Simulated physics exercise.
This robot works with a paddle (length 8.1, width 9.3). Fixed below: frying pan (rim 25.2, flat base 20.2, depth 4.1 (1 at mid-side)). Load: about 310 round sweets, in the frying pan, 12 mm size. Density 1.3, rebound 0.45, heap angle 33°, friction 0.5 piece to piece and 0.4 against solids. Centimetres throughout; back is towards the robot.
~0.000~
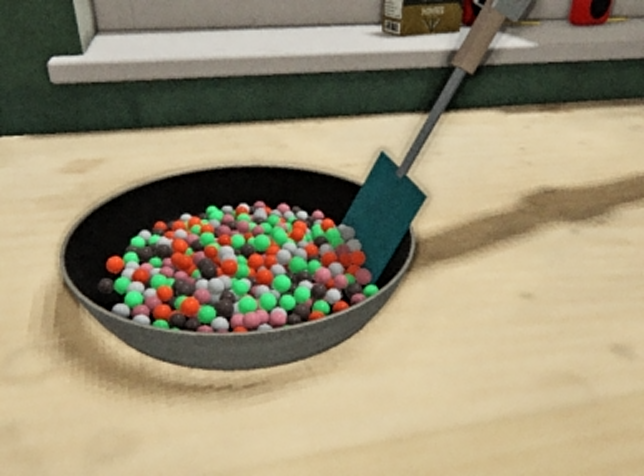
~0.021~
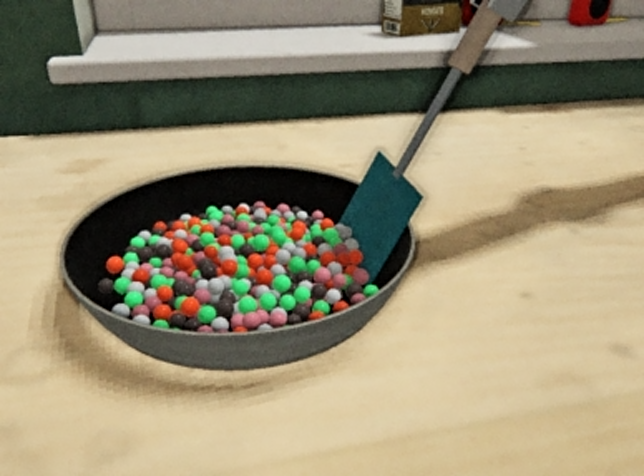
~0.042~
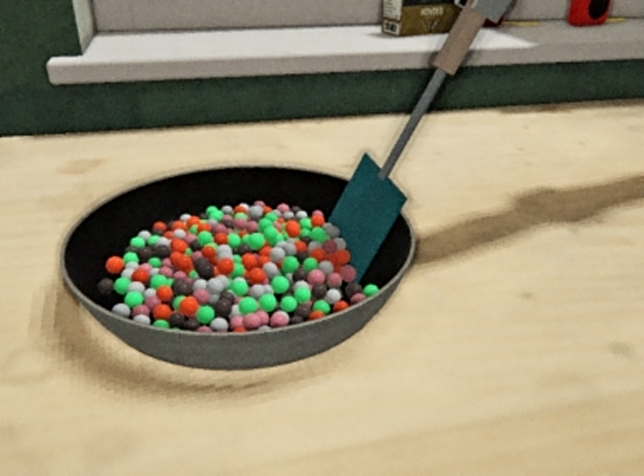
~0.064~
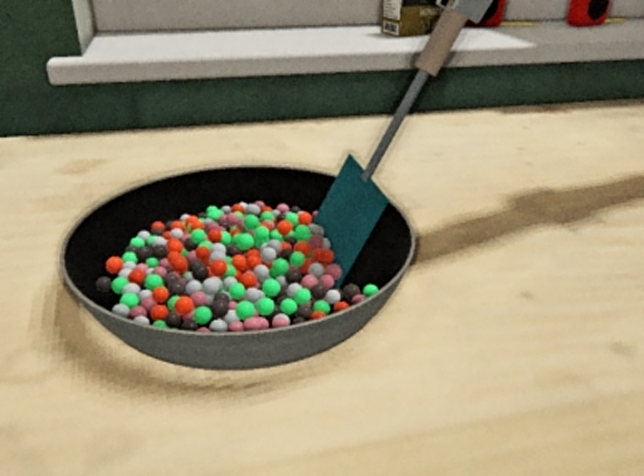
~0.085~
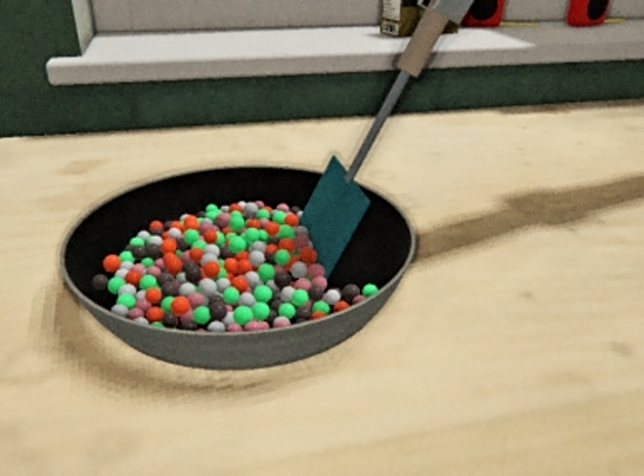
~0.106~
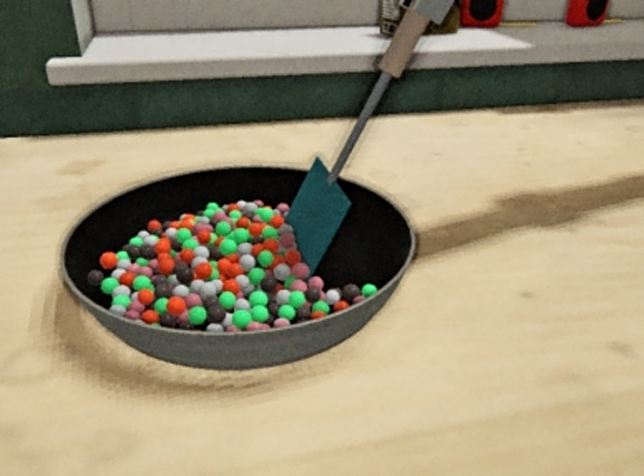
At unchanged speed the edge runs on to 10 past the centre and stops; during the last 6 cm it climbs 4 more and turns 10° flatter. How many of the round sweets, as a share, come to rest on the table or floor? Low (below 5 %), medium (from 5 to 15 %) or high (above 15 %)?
Share on the table or floor: High (above 15 %).
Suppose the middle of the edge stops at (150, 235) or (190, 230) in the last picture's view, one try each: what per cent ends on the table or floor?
About 5 and 0 per cent.
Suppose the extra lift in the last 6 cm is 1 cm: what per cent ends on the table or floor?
About 25 per cent.
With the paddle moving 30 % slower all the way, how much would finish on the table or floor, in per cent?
It would be near 10 per cent.
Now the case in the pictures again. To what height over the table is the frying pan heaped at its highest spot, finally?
Roughly 4.0 cm.
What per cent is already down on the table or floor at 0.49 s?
About 20 per cent.
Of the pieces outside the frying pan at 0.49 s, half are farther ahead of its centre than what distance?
Roughly 20 cm.
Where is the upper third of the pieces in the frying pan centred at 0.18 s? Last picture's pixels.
Around (197, 255).
After 0.18 s, sloping 63°, highest piece 4 above the table; 311 in the frying pan.
After 0.25 s, sloping 59°, highest piece 6 above the table; 311 in the frying pan.
After 0.49 s, sloping 53°, highest piece 6 above the table; 248 in the frying pan, 57 on the table or floor, 6 on the blade or in flight.
After 1.54 s, sloping 53°, highest piece 3 above the table; 248 in the frying pan, 63 on the table or floor.
In the end, 248 in the frying pan, 63 on the table or floor. That is 20 % on the table or floor.
